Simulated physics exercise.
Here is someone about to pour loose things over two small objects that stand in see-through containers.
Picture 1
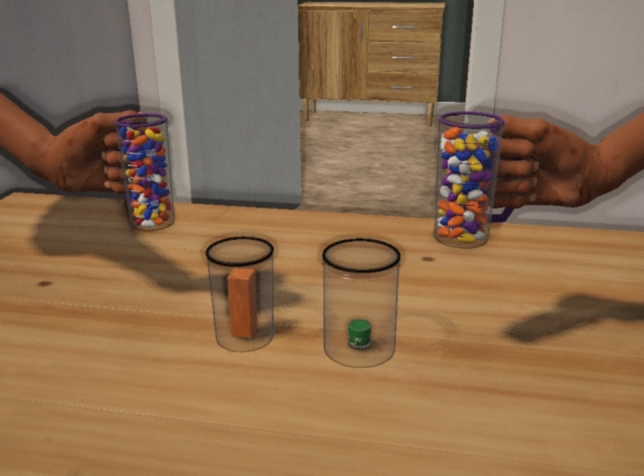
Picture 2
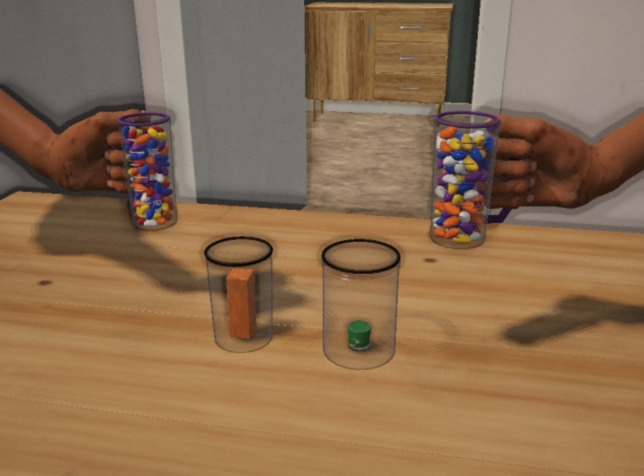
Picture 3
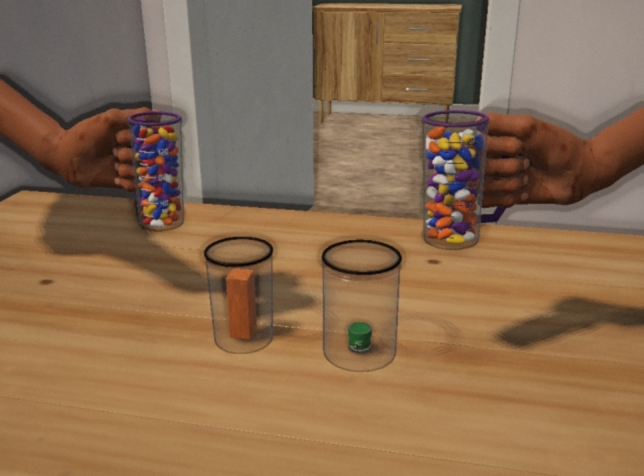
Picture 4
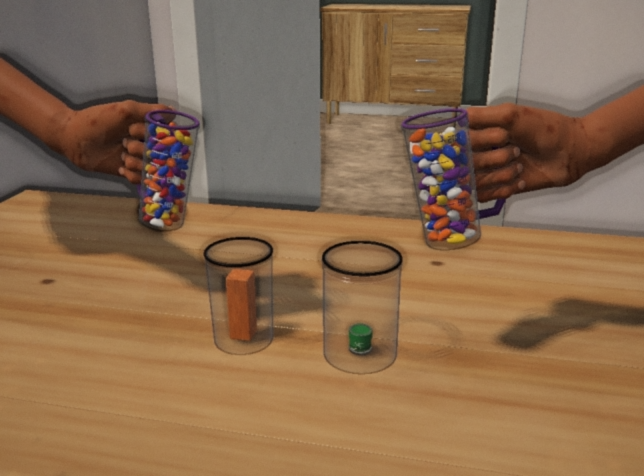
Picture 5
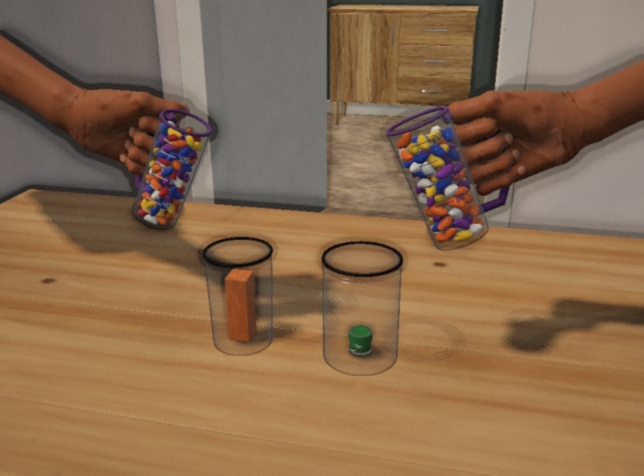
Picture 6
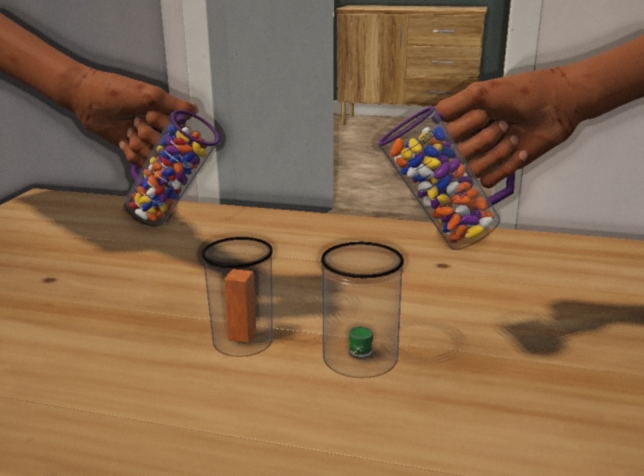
The footage shows two hands holding clear cups of colourful jelly beans behind two see-through containers, the left holding an orange block and the right a small green tin, as the hands move slightly inward and tilt the cups toward each other.
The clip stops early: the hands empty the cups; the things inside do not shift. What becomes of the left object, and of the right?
In the end the left object keeps its head above the surface, and the right object disappears under the fill.
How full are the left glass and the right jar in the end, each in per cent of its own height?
Near 70 on the left, 50 on the right.
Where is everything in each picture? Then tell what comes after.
In the first picture, small block in the left glass (243, 303), reaching well over half way up; left cup (147, 173), nearly full of jelly beans; small tin in the right jar (360, 334), a quarter of its height or less; right cup (466, 181), nearly full of jelly beans.
In the second picture, left cup (150, 172), upright; right cup (462, 181), upright.
In the third picture, left cup (159, 172), tipped 2°; right cup (453, 181), tipped 2°.
In the fourth picture, left cup (167, 172), tipped 12°; right cup (444, 180), tipped 12°.
In the fifth picture, left cup (170, 172), tipped 24°; right cup (440, 180), tipped 24°.
In the sixth picture, small block in the left glass (241, 306); left cup (170, 171), tipped 35°; small tin in the right jar (361, 342); right cup (441, 180), tipped 35°.
Then, 0.62 s later than the last frame, left glass empty, all of its cupful still in the cup; right jar empty, all of its cupful still in the cup.
Then, 1.17 s later than the last frame, left glass nearly empty, the larger part of its cupful still in the cup; right jar nearly empty, the larger part of its cupful still in the cup.
Then, 1.63 s later than the last frame, left glass half full, none of its cupful still in the cup; right jar half full, none of its cupful still in the cup.
When it is over, left glass two thirds full (surface near (239, 279)), nothing beside it; right jar half full (surface near (361, 306)), nothing beside it; the left thing is still showing; the right thing is covered.
